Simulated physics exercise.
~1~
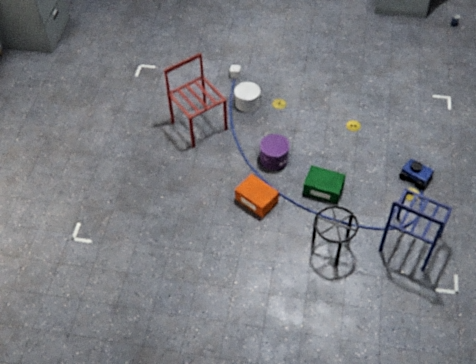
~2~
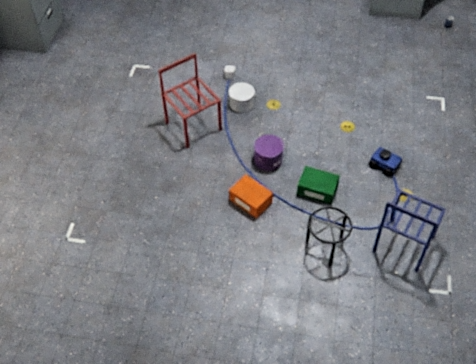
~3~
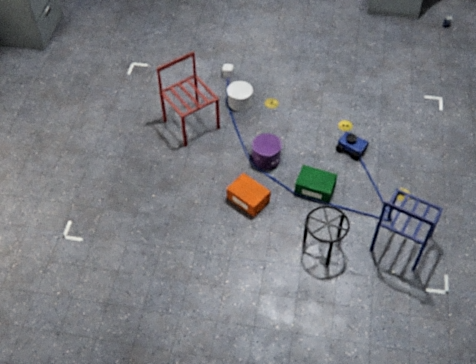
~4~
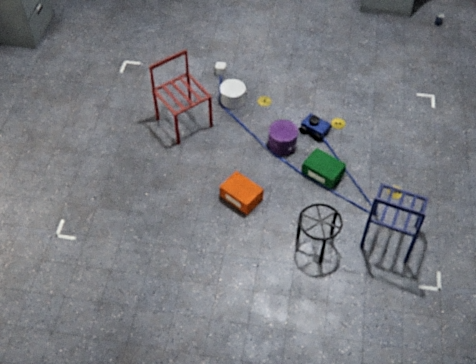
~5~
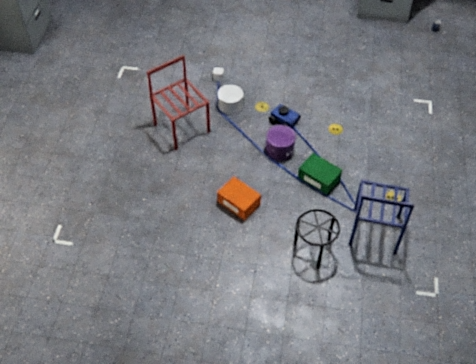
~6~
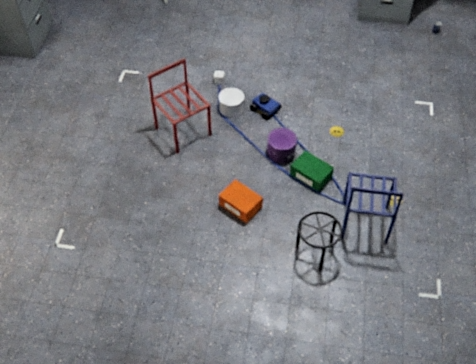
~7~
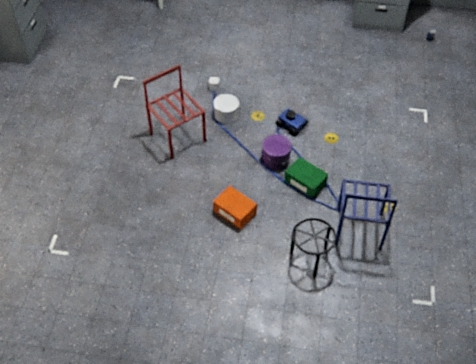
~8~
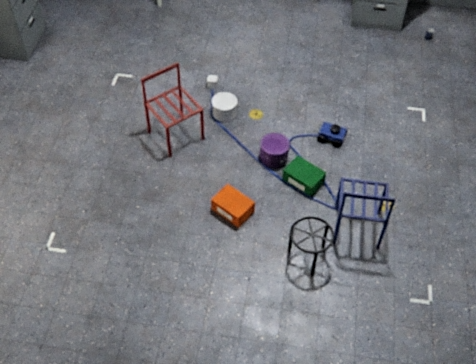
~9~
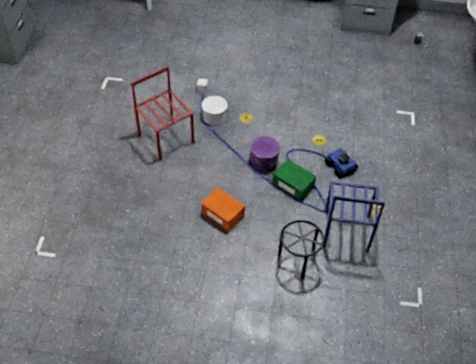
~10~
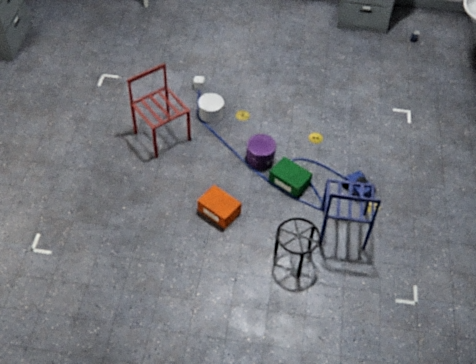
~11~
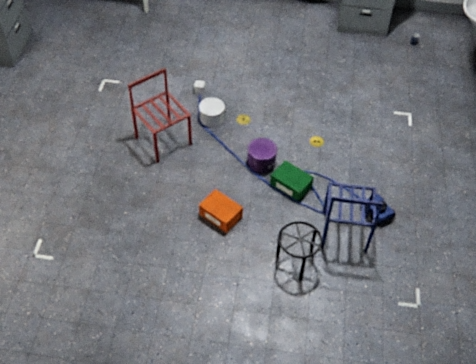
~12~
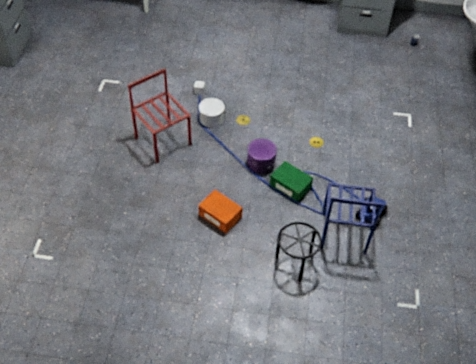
A blue chair, green box and purple bin were shifted slightly as a small blue cart trailing a lead rolled up and left past them, then it turned back down and right and ended beside the chair, the lead still trailing.
